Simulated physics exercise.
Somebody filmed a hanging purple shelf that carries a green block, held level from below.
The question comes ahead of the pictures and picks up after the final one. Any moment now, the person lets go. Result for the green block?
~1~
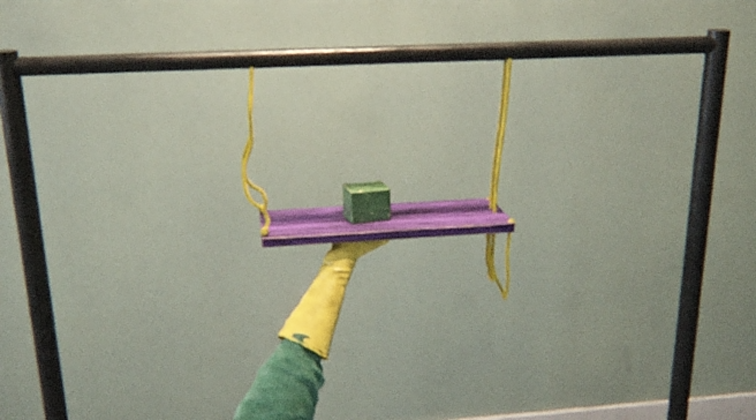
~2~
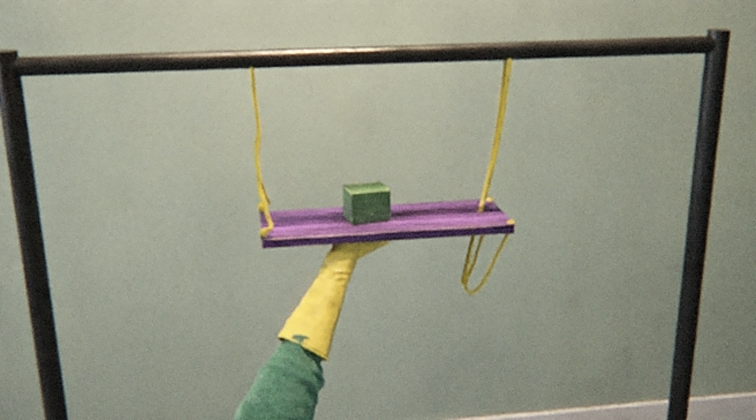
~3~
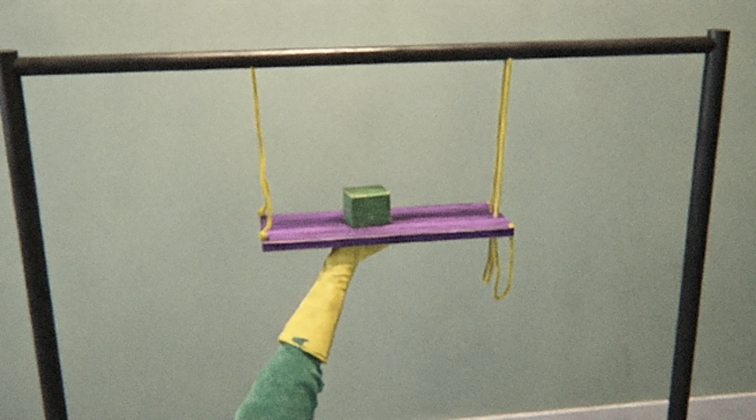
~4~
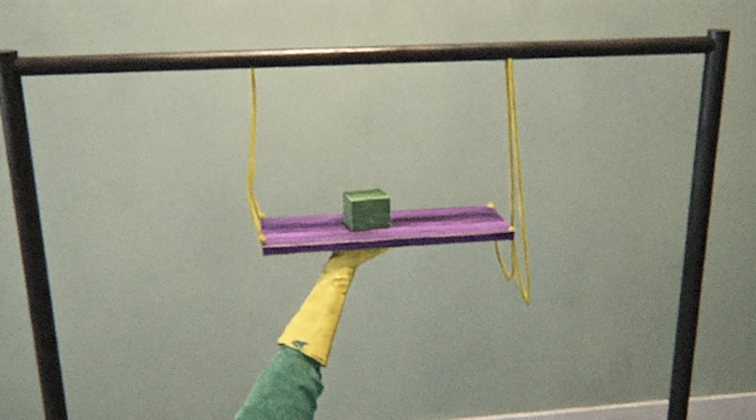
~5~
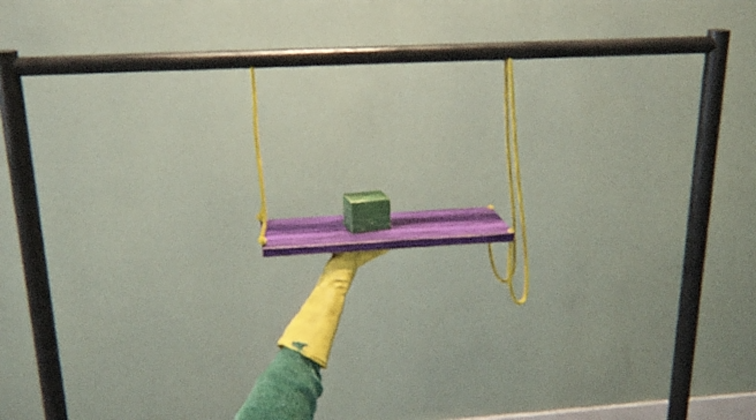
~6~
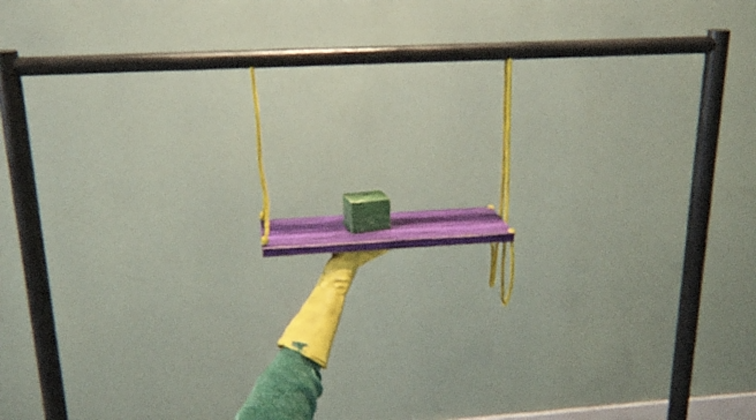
Chances are it departs rightward from its perch.
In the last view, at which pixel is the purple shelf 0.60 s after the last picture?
Position at that time: (322, 291).
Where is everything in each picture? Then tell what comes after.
In the first frame, green block (366, 202); purple shelf (391, 236).
In the second frame, green block (366, 203).
In the third frame, green block (366, 206).
In the fourth frame, green block (367, 210); purple shelf (391, 244).
In the fifth frame, green block (367, 212).
In the sixth frame, green block (367, 212); purple shelf (391, 245); left shoelaces almost straight; right shoelaces slack, hanging in a loop.
Then, 0.60 s later than the last view, board tipped 33° down to the right; block falling.
Then, 1.24 s later than the last view, board tipped 43° down to the right; block on the floor.
Finally, board tipped 43° down to the right; block on the floor. The green block tumbles from the right end.
